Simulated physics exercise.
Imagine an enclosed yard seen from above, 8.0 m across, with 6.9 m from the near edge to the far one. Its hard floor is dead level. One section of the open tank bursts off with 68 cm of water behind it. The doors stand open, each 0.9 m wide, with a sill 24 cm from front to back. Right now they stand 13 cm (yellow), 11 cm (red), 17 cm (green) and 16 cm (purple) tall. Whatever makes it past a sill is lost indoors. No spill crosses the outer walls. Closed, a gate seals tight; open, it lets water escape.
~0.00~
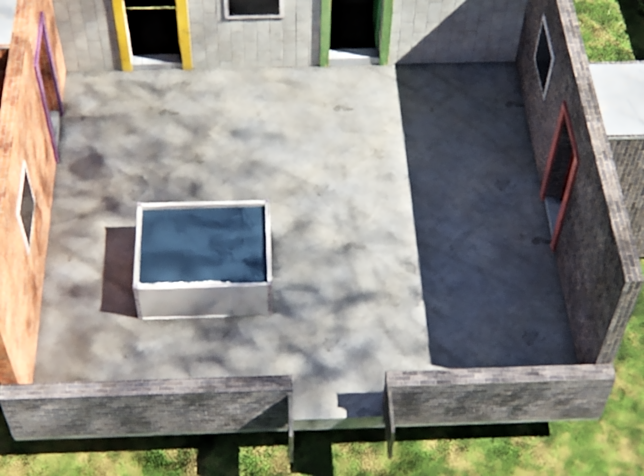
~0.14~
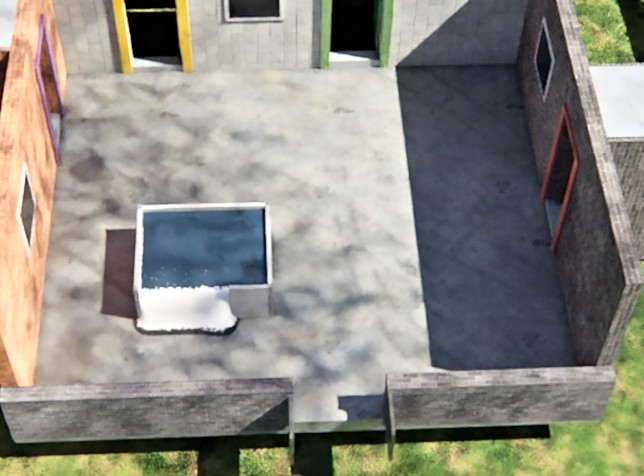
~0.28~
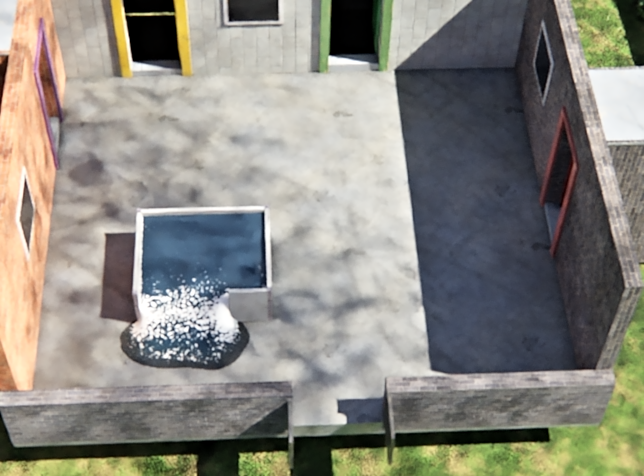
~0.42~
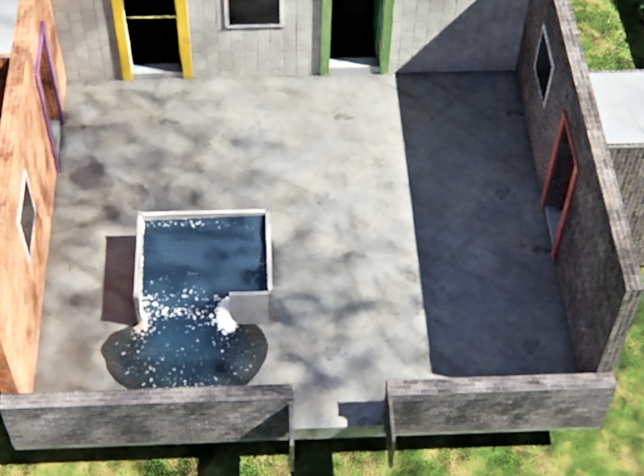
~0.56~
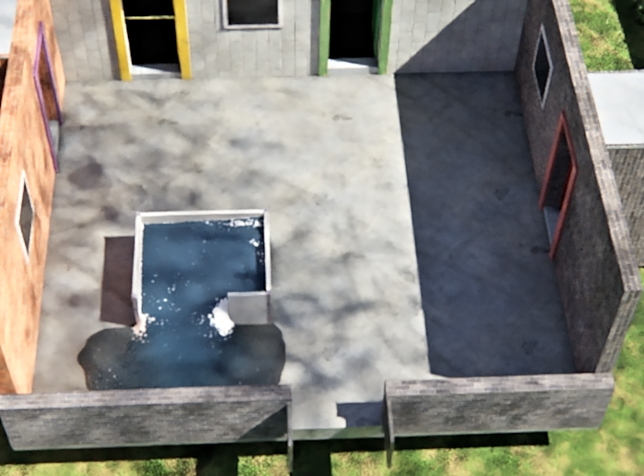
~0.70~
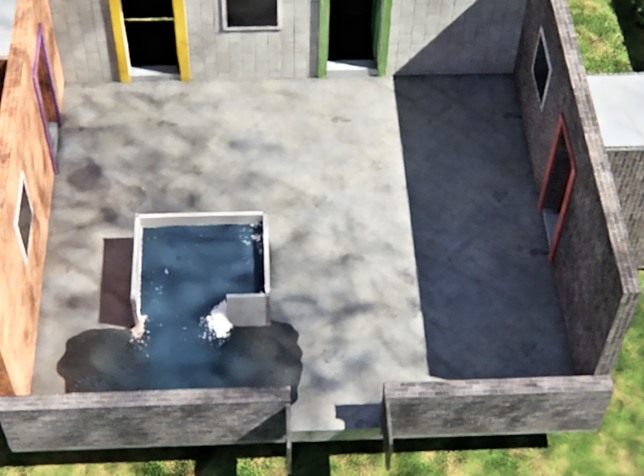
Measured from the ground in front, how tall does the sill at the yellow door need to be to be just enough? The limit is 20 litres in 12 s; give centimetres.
It needs to be about 7.5 cm tall.
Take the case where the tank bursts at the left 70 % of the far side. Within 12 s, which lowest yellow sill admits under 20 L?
Then 21 cm.
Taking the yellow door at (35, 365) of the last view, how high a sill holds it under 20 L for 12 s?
Minimum: Close to 22 cm.
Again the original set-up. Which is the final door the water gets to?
Coming last is the green one.
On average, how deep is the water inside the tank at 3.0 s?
About 19 cm.
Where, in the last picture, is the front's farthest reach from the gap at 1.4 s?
Somewhere near the pixel (368, 413).
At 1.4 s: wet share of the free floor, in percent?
I'd say near 10 percent.
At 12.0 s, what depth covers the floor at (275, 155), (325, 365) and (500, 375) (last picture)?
Depths in order: 2 / 2 / 3 cm.
After 1.4 s water covers 10 % of the floor, deepest (48 cm) near (28, 425); it has not reached the yellow door.
After 3.0 s water covers 40 % of the floor, deepest (28 cm) near (40, 425); it has not reached the yellow door.
After 12.0 s water covers 95 % of the floor, deepest (8 cm) near (513, 141); 5 cm at the yellow door, 0 litres in over its 13 cm sill.
At the yellow door as built, the water arrived by 4.3 s and peaked near 14 cm at 4.8 s.
Run again over the same 12 s with other heights there, 33 litres in over 6.5 cm, 12 litres over 8.5 cm. The limit of 20 litres is kept from about 7.5 cm up.
